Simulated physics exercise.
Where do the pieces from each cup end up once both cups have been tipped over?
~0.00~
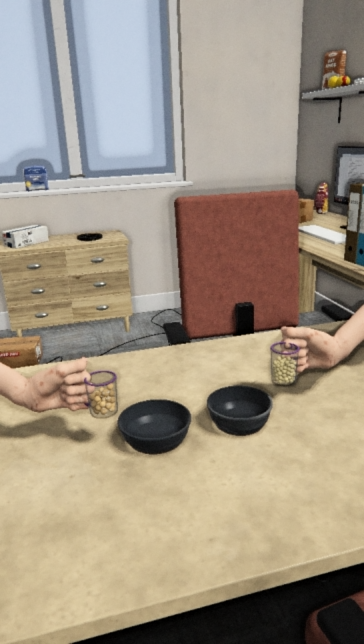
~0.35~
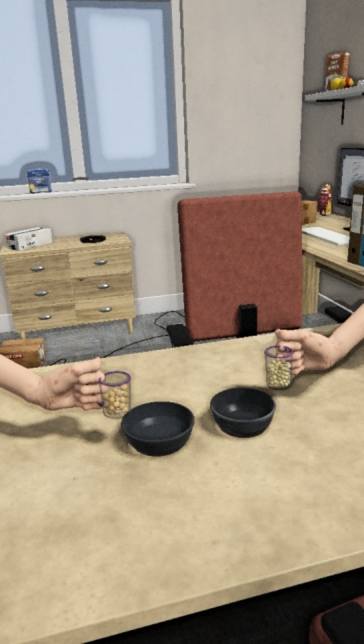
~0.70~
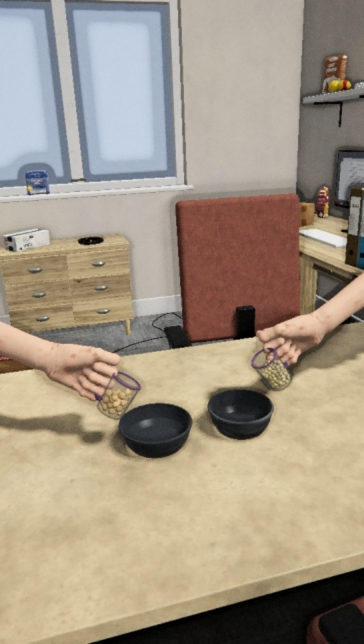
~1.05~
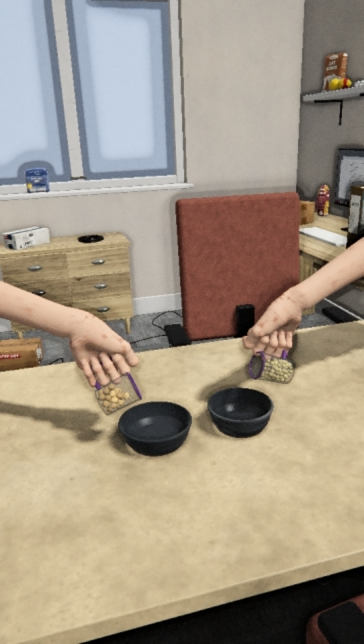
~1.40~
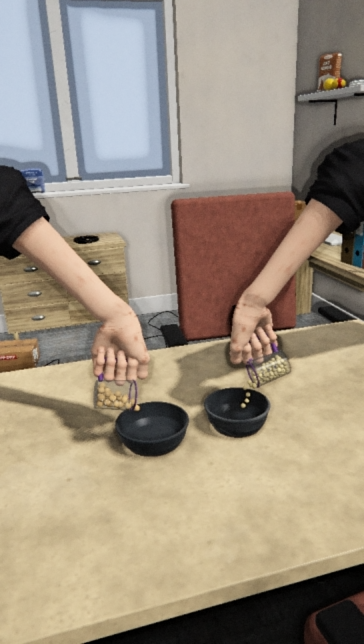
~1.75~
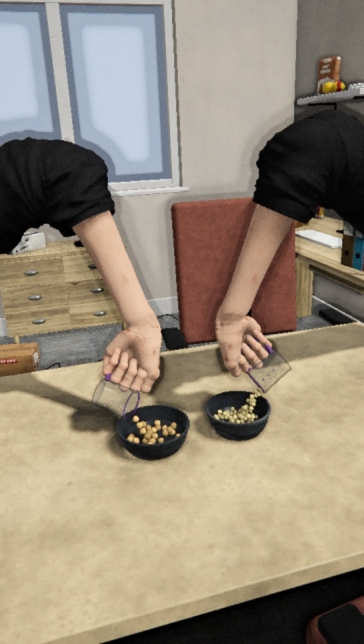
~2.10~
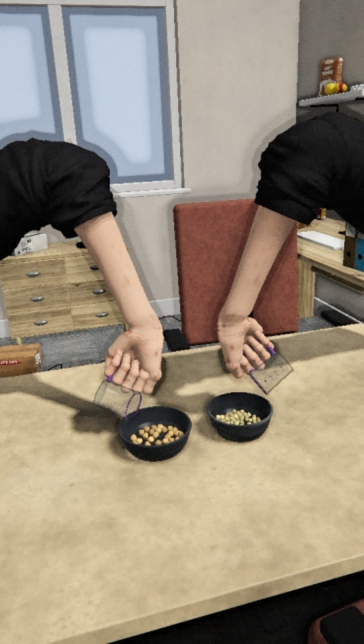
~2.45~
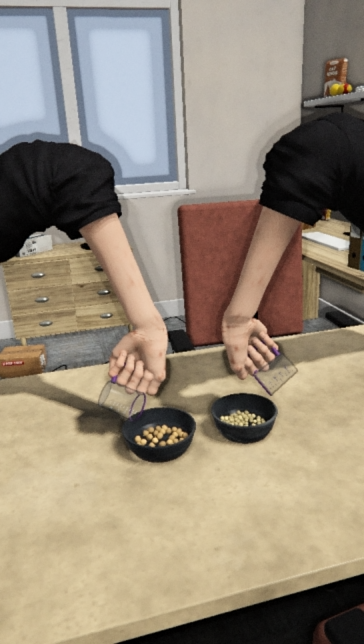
The pieces from the left cup all end up in the left bowl, and those from the right cup all end up in the right bowl, with none on the table.
